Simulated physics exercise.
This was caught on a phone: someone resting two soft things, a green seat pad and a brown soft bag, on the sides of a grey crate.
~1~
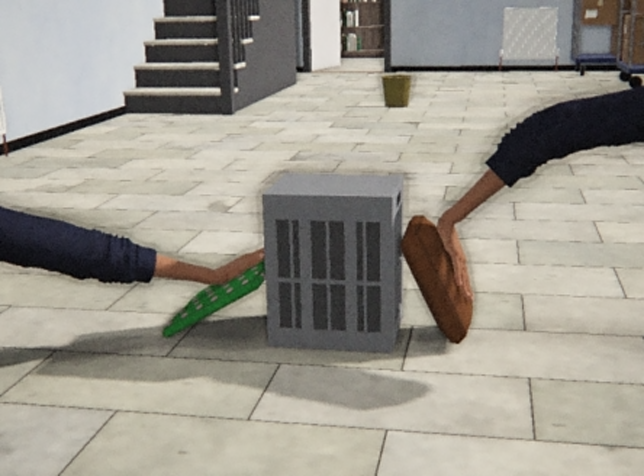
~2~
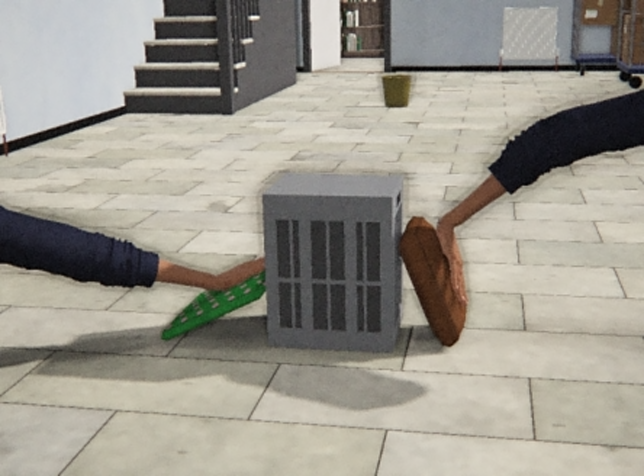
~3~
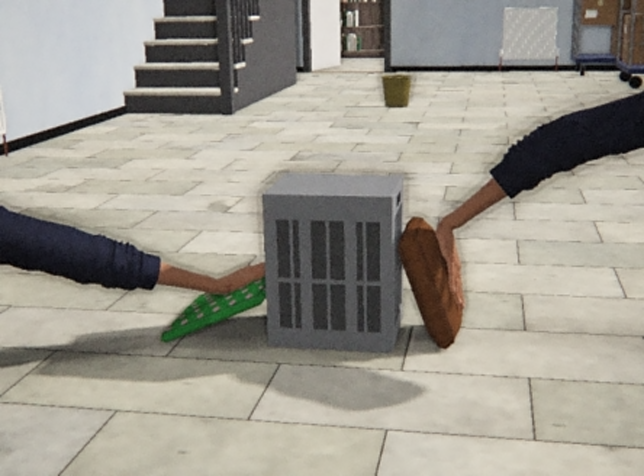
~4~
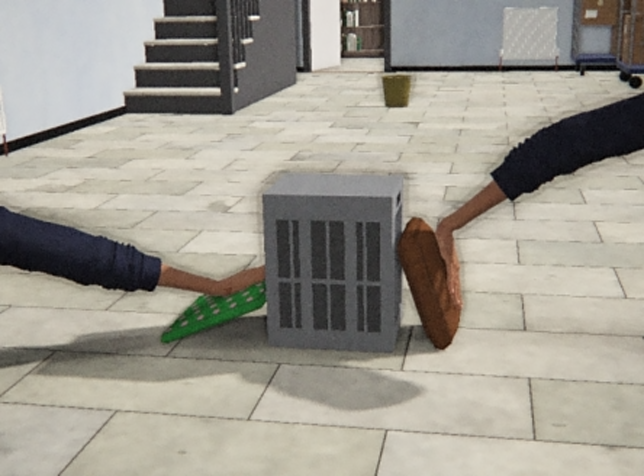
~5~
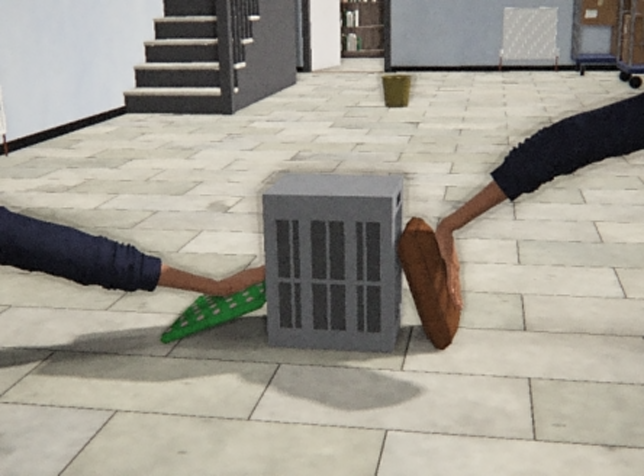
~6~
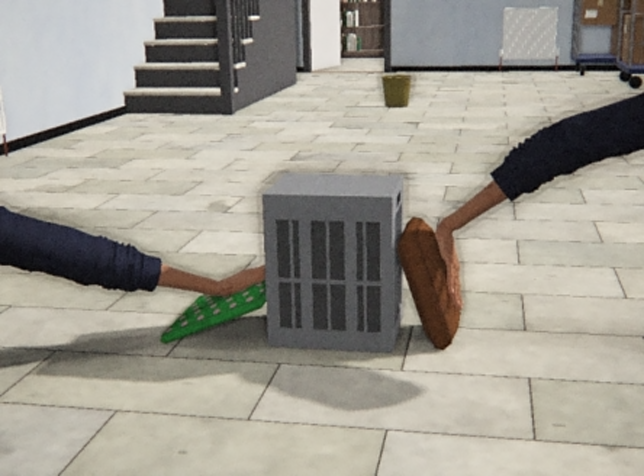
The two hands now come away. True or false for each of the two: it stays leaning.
Green seat pad - false; brown soft bag - true.
Then, 0.22 s past the final frame, seat pad flat on the floor near (224, 316); soft bag still up near (428, 282).
Then, 0.46 s past the final frame, seat pad flat on the floor near (224, 319); soft bag still up near (428, 282).
When it is over, seat pad flat on the floor near (224, 319); soft bag still up near (428, 282). The green seat pad slides down flat and the brown soft bag keeps leaning.
